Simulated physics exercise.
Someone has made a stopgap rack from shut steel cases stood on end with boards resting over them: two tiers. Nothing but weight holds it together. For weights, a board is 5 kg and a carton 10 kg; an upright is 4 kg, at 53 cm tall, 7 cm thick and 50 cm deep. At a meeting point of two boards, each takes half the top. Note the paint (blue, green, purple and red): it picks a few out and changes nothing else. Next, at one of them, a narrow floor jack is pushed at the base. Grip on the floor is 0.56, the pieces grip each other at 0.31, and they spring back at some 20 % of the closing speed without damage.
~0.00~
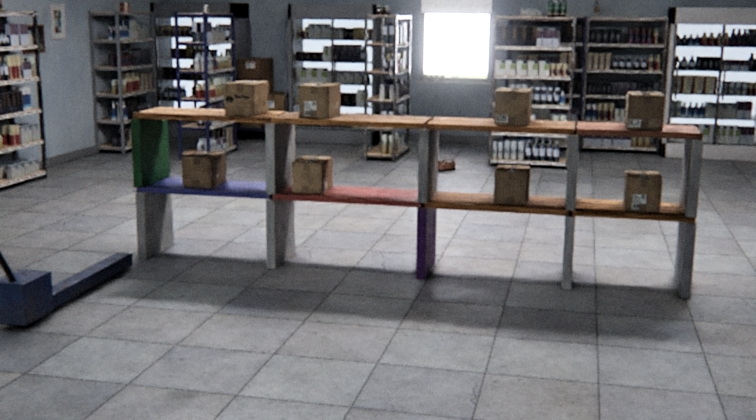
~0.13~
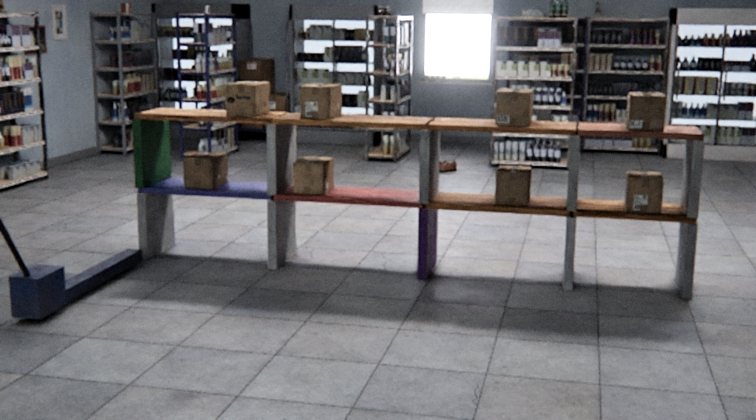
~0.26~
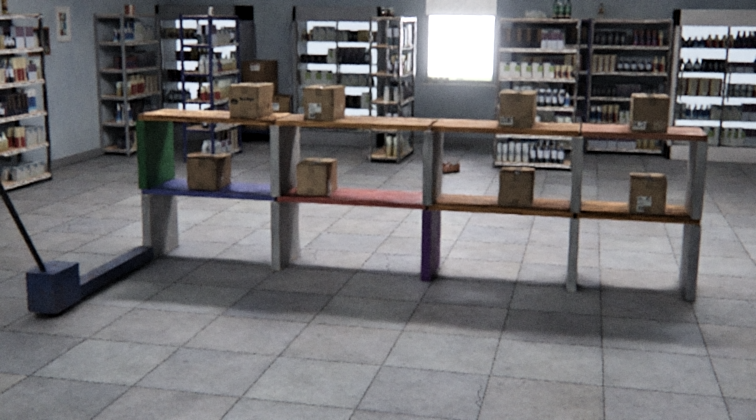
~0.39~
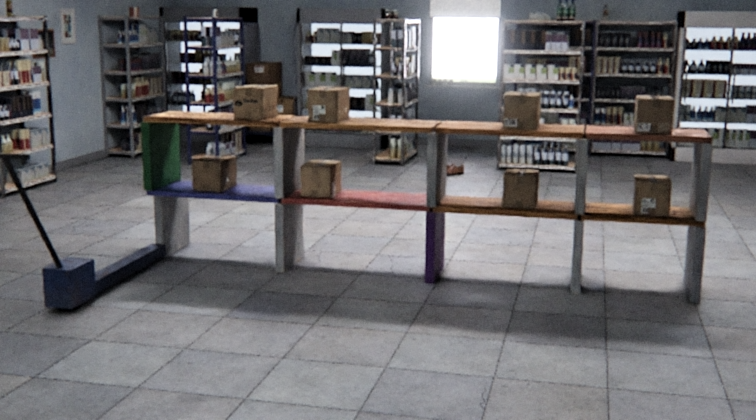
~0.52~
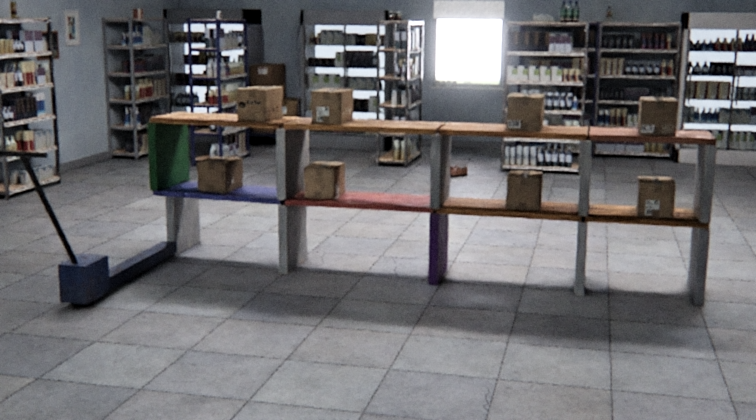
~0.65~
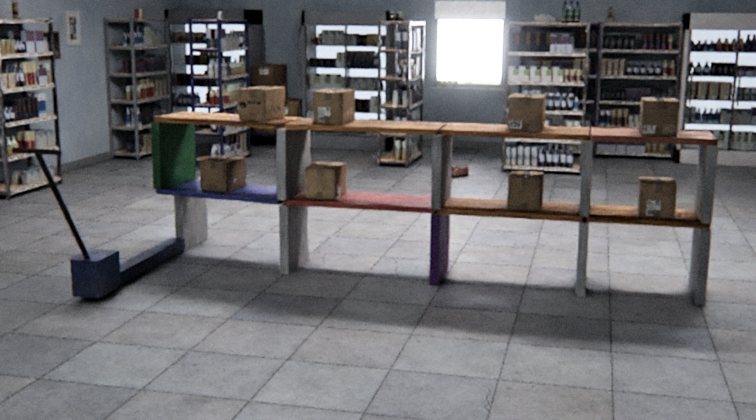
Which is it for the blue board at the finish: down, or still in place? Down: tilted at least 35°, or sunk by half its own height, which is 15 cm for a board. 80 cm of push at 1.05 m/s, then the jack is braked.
Down.
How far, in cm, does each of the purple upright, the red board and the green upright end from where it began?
The purple one ends 0 cm from where it began, the red one 0 cm, and the green one 100 cm.
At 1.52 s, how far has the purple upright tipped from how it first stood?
Angle at that time, about 0 degrees.
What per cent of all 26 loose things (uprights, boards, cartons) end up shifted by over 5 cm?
That comes to 25 in a hundred.
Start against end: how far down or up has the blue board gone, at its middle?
Its middle finishes around 45 cm lower.
By 0.88 s, none of the 26 pieces down, 6 disturbed; blue board moved 17 cm; green upright moved 32 cm.
By 1.52 s, 2 of the 26 pieces down; blue board tilted 33°; green upright tilted 33°.
By 1.76 s, 5 of the 26 pieces down; blue board tilted 61°, 26 cm lower; green upright tilted 71°, 47 cm lower.
By 2.16 s, 6 of the 26 pieces down; blue board tilted 8°, 45 cm lower; green upright on its side.
When it is over (3.2 s), 6 of the 26 pieces down; blue board tilted 8°, 45 cm lower; green upright on its side; purple upright unmoved. In pixels of the last frame, middles, blue board near (236, 235), green upright near (98, 251).
